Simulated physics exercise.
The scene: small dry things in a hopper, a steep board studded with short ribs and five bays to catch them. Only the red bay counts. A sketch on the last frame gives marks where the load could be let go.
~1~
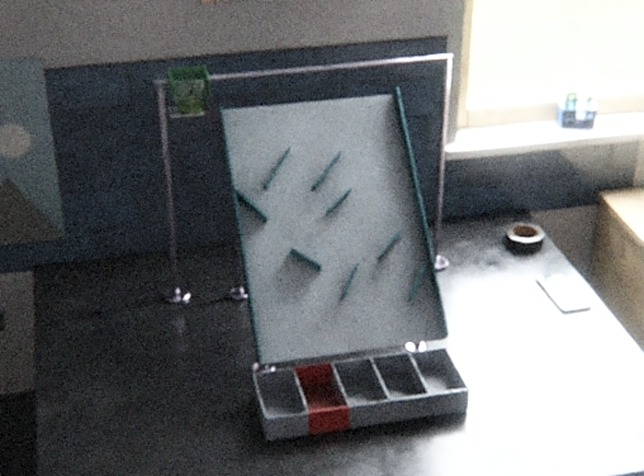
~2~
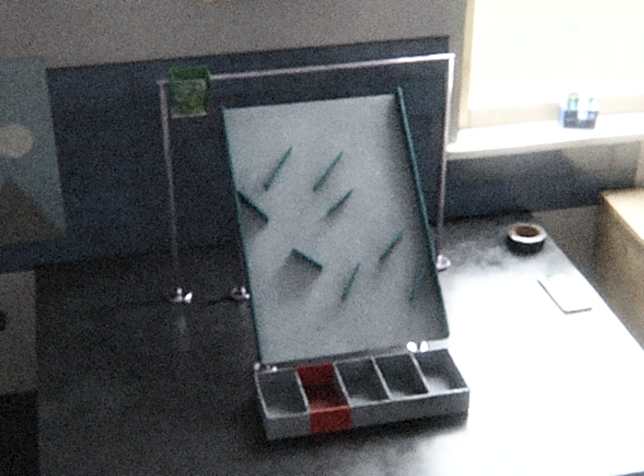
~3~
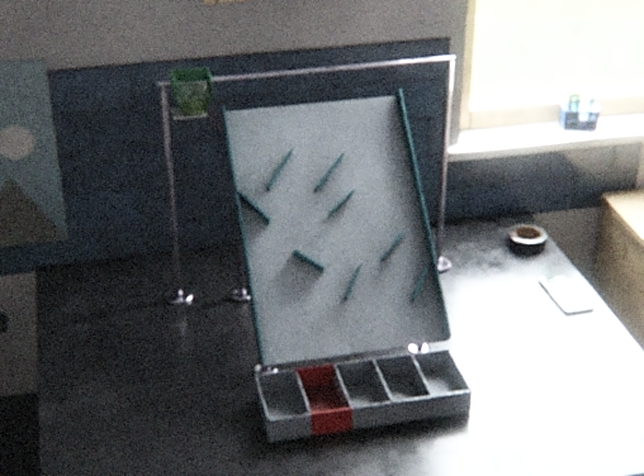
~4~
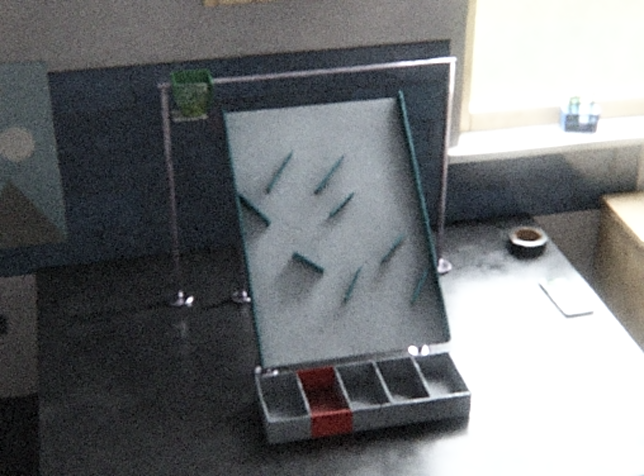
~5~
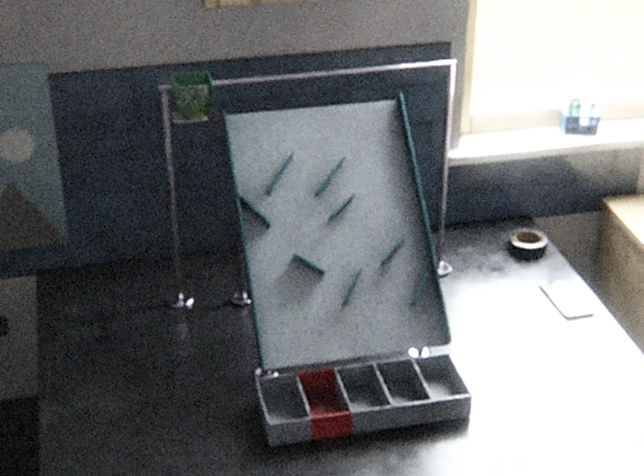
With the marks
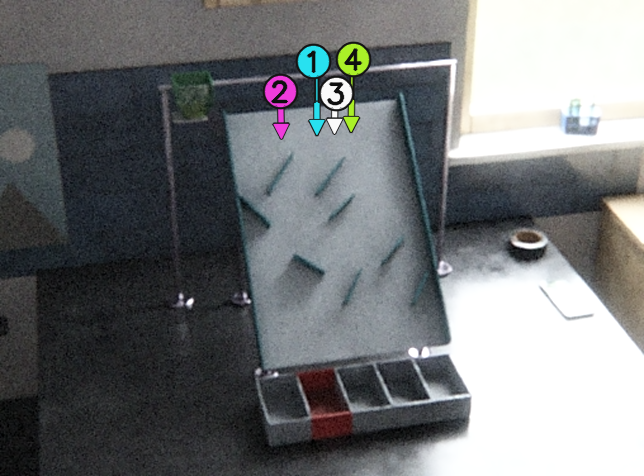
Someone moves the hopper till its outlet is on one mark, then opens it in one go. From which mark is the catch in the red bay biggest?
The best mark is 2.
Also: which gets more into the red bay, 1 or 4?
That is mark 1.
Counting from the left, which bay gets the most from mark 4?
The third.
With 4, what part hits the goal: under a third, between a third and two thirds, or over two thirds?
Under a third.
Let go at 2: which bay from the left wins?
The second from the left.
On the marked copy, mark 1 meets the board at (316, 129); mark 2 meets the board at (281, 133); mark 3 meets the board at (334, 128); mark 4 meets the board at (351, 126).
With 1, close to a third in the red bay, close to two thirds in other bays.
With 2, close to half in the red bay, close to half in other bays.
With 3, close to a third in the red bay, close to two thirds in other bays, only a few outside the box.
With 4, a small share in the red bay, the bulk in other bays, a small share outside the box.
